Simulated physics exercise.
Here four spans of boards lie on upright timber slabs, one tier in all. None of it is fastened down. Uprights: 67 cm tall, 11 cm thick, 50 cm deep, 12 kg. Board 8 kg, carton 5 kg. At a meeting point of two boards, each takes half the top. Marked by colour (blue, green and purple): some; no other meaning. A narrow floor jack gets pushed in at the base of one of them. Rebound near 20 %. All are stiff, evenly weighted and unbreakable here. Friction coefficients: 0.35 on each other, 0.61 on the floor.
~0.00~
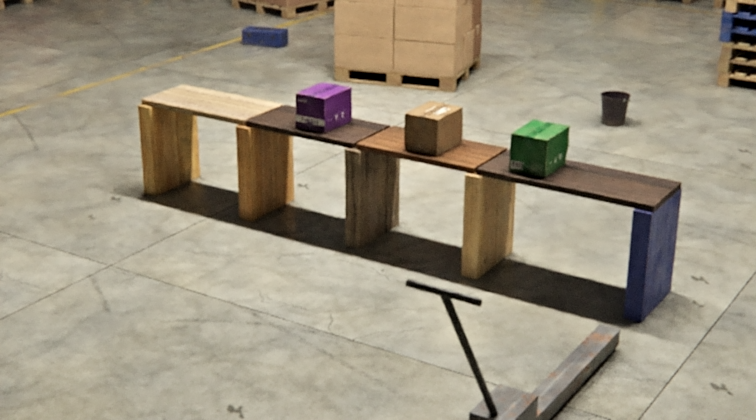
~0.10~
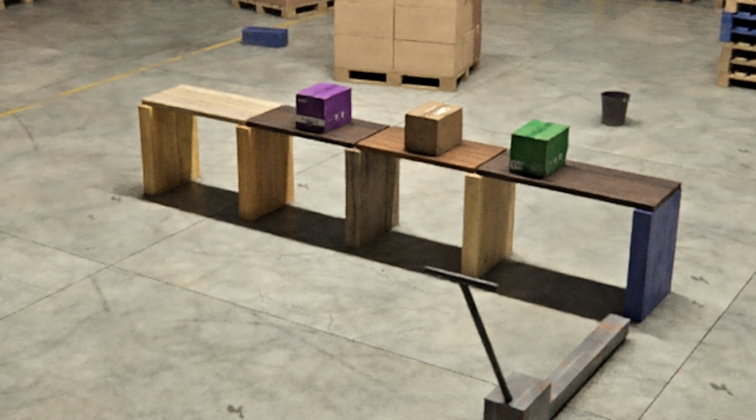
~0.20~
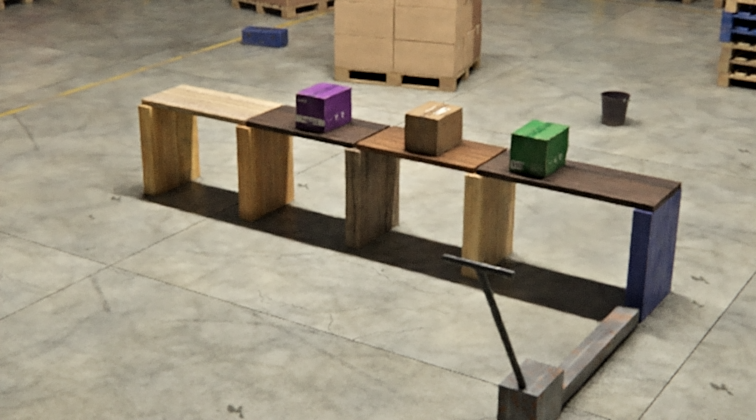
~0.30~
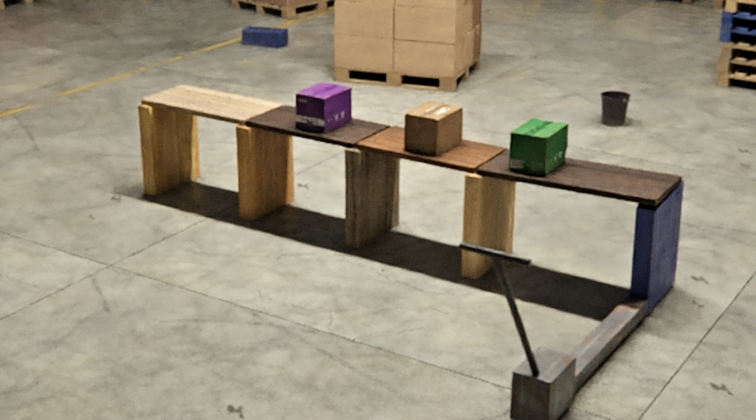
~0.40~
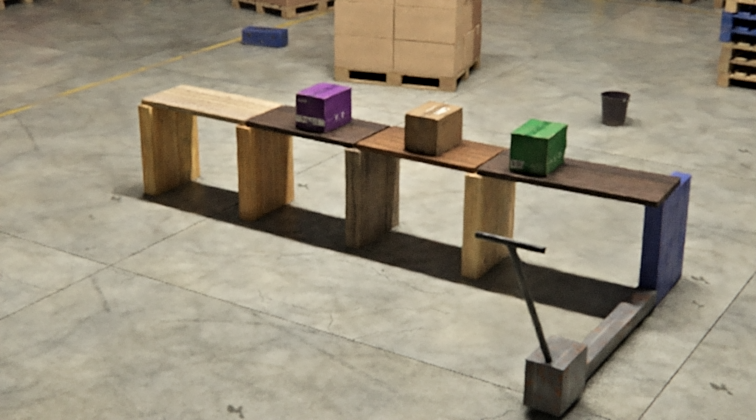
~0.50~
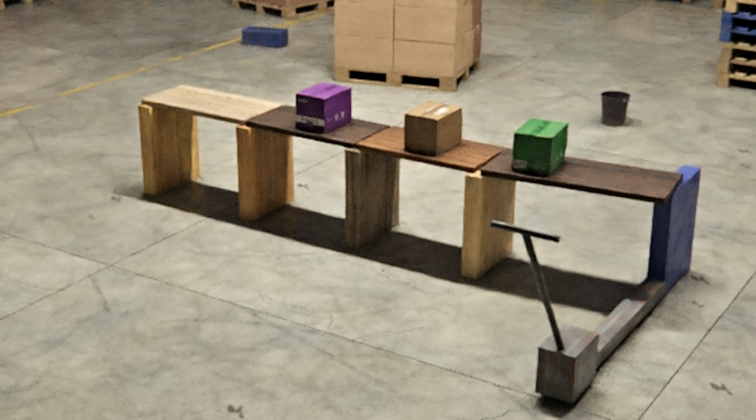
A low grey floor jack with a dark T-shaped handle slides across a concrete warehouse floor, seen from above at an angle by a still camera. Purple, brown and green cartons sit along a row of end-to-end boards on upright slabs, with stacked boxes behind. The jack meets the blue upright at the right end and pushes it back and rightward, and the green carton shifts very slightly.
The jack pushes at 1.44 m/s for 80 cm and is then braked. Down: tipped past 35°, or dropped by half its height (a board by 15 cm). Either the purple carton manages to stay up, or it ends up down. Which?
It manages.
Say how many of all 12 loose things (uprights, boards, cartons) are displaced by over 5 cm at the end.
The number is 3.
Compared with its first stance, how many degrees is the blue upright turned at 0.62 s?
I'd estimate close to 0°.
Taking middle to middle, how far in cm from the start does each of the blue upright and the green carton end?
The blue one ends 90 cm from its start and the green one 90 cm.
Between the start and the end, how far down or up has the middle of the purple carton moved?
Lower, by roughly 0 cm.
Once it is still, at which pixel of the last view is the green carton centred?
At about (617, 260).
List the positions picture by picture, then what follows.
In the first frame (we follow the side turned to the camera), jack tip (613, 340) 36 cm short; purple carton (310, 113); blue upright (662, 254); green carton (528, 156); no piece has moved.
The second frame shows jack tip (623, 329) 22 cm short; purple carton (310, 113).
The third frame shows jack tip (633, 319) 7 cm short; purple carton (310, 113).
The fourth frame shows jack tip (642, 309) 7 cm in; purple carton (310, 113); blue upright (666, 248) tipped 3°; one has shifted.
The fifth frame shows jack tip (651, 300) 22 cm in; purple carton (310, 113); blue upright (673, 241) displaced 21 cm; 2 stirred so far.
The sixth frame shows jack tip (660, 291) 36 cm in; purple carton (310, 113); blue upright (682, 233) displaced 36 cm; green carton (531, 154) displaced 29 mm; 3 stirred so far.
Around 0.62 s, none of the 12 pieces down, 3 disturbed; purple carton unmoved; green carton displaced 56 mm.
Around 0.82 s, none of the 12 pieces down, 3 disturbed; purple carton unmoved; green carton tipped 13°.
Around 1.04 s, 2 of the 12 pieces down; purple carton unmoved; green carton tipped 69°, 33 cm lower.
Around 1.38 s, 2 of the 12 pieces down; purple carton unmoved; green carton on its side.
Finally (2.0 s), 2 of the 12 pieces down; purple carton unmoved; green carton on its side; blue upright displaced 92 cm. Seen by the last camera, middles, purple carton near (324, 107), green carton near (617, 260).
